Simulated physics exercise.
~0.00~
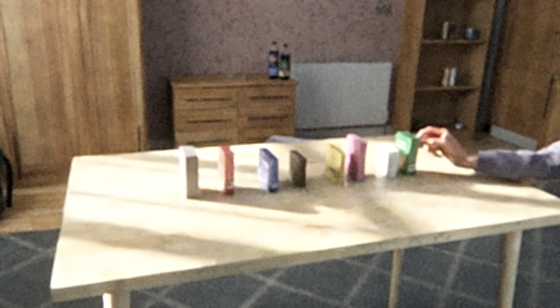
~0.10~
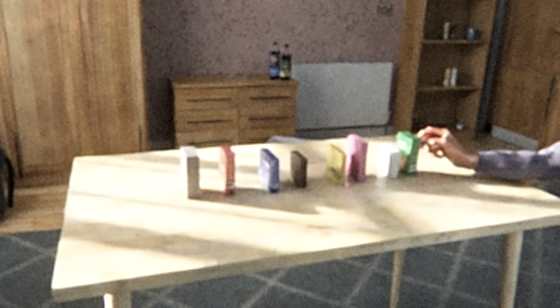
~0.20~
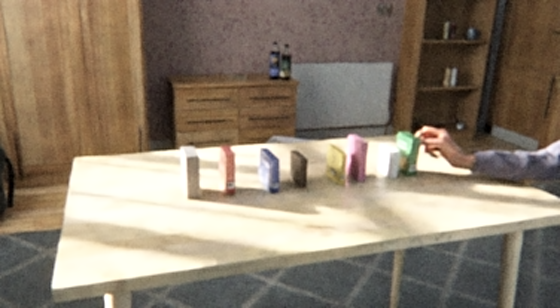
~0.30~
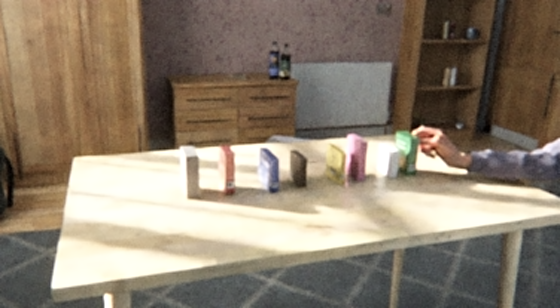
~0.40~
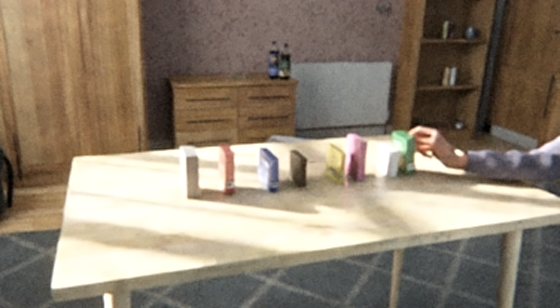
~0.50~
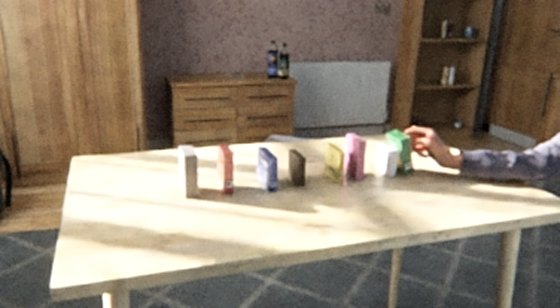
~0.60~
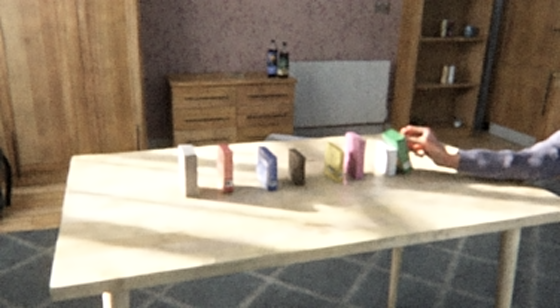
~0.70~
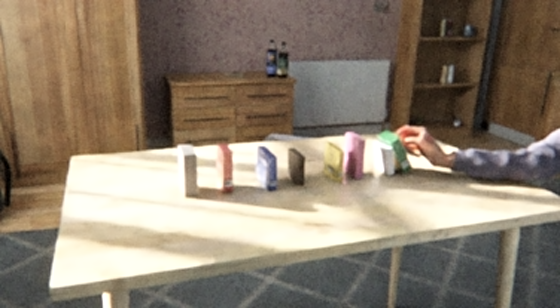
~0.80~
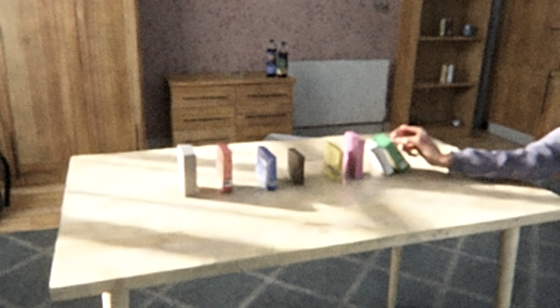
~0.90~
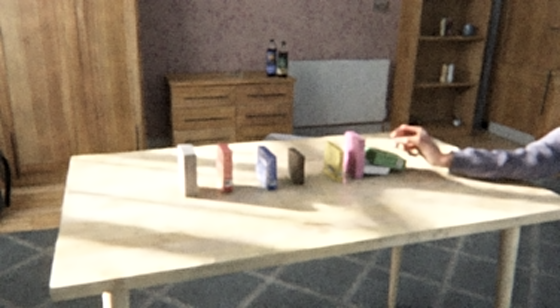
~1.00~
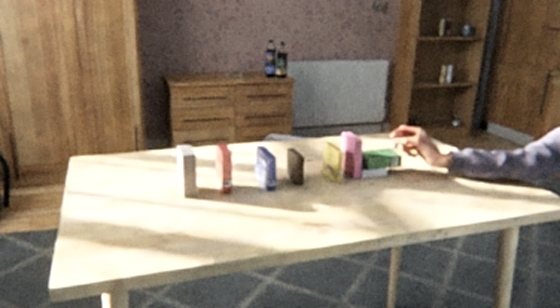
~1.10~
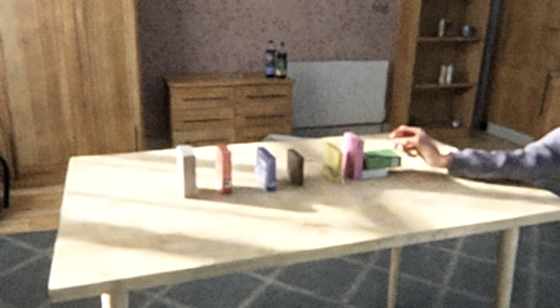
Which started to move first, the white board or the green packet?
The green packet started to move first, tipping to the left under the hand, and the white board began to lean only after that.
